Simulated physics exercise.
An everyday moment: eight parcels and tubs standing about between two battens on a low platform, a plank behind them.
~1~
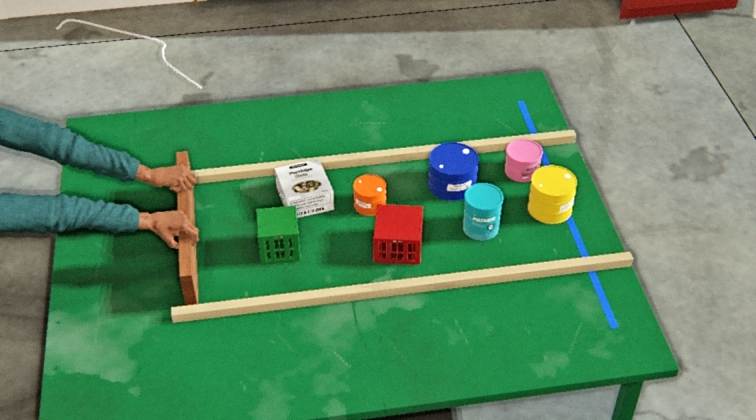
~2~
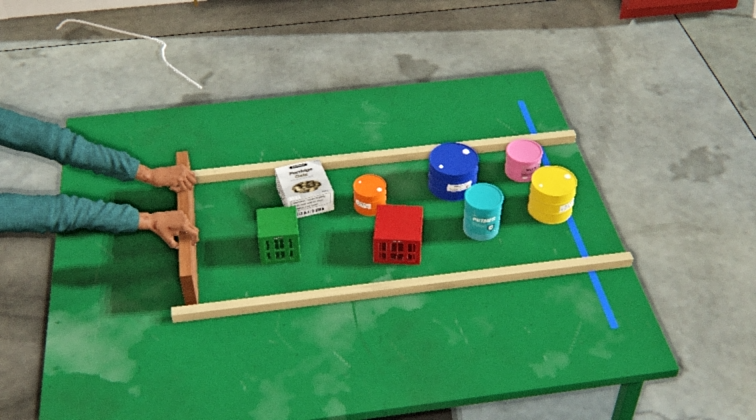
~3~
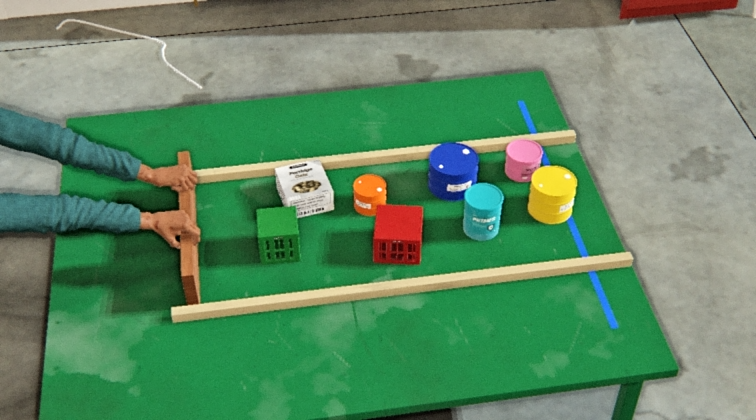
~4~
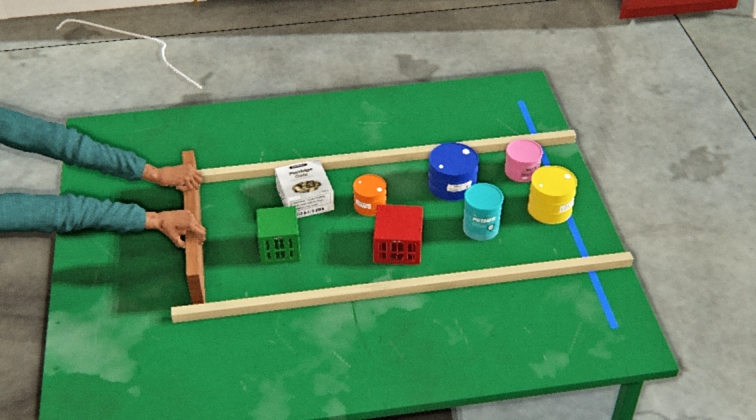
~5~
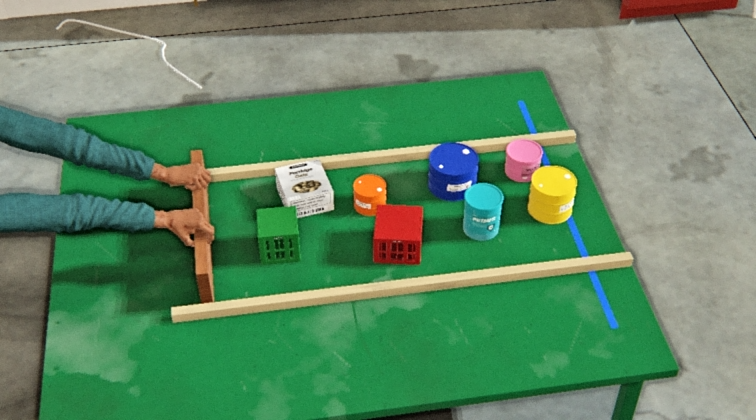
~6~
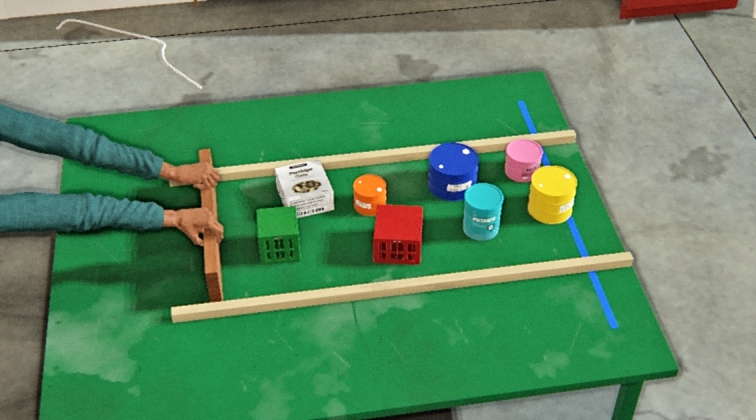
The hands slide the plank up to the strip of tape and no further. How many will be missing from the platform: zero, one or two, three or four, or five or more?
Here the number that fall off is five or more.
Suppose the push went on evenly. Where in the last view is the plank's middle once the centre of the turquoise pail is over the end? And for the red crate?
Its middle is around (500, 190) and around (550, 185).
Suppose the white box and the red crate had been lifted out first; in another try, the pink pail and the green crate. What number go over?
3 in the first case, 4 in the second.
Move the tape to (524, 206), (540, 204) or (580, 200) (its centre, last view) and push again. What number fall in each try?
In that order 3, 4 and 7.
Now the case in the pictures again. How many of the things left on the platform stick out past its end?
That would be 1.
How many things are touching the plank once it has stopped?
That makes 2.
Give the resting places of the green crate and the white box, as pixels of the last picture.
The green crate stops around (589, 201); the white box around (571, 154).
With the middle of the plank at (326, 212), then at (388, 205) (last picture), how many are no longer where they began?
3 and 6.
Soon after, none off yet; yellow canister at rest near (552, 195); pink pail at rest near (523, 161); turquoise pail at rest near (482, 212).
In the end, the number that fall off is five or more; gone, orange canister, red crate, blue canister, turquoise pail, pink pail and yellow canister.
